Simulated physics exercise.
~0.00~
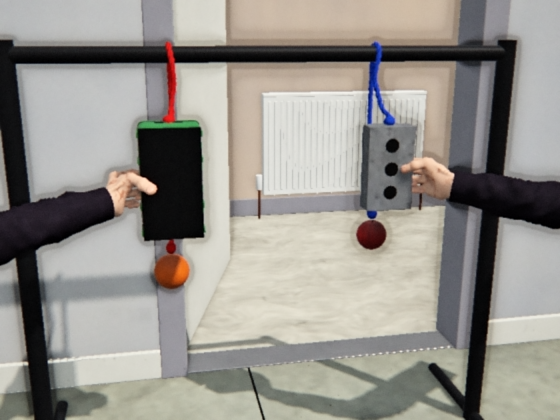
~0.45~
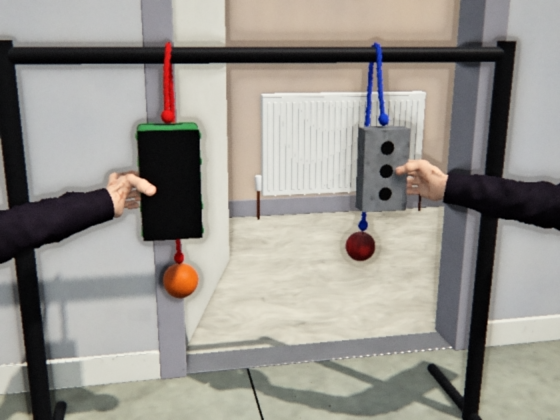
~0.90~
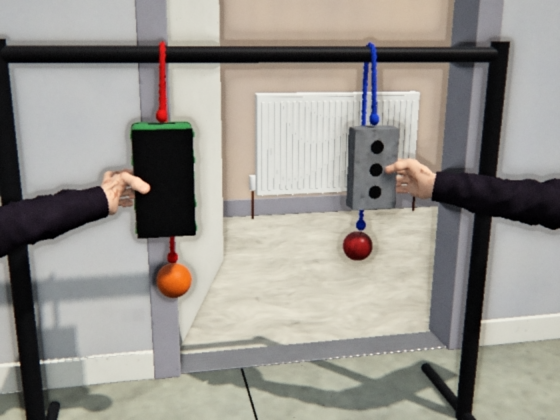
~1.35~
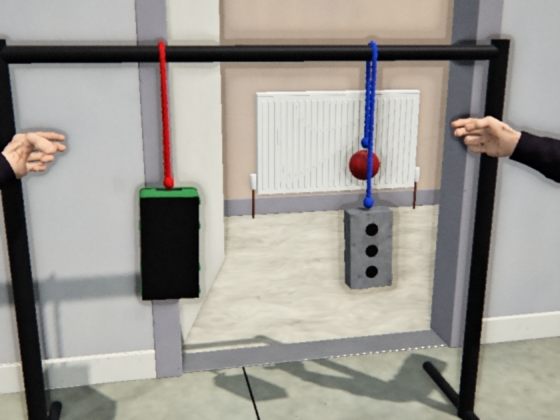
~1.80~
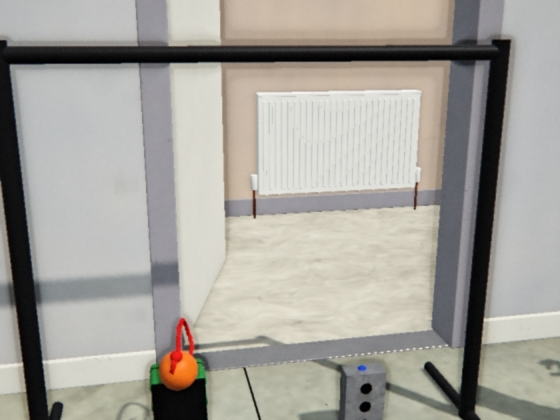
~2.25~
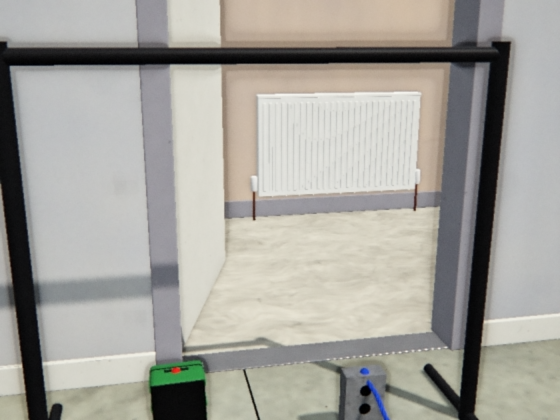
Two hands releasing a green-topped black case and a grey block roped over a rail, both dropping to the floor.
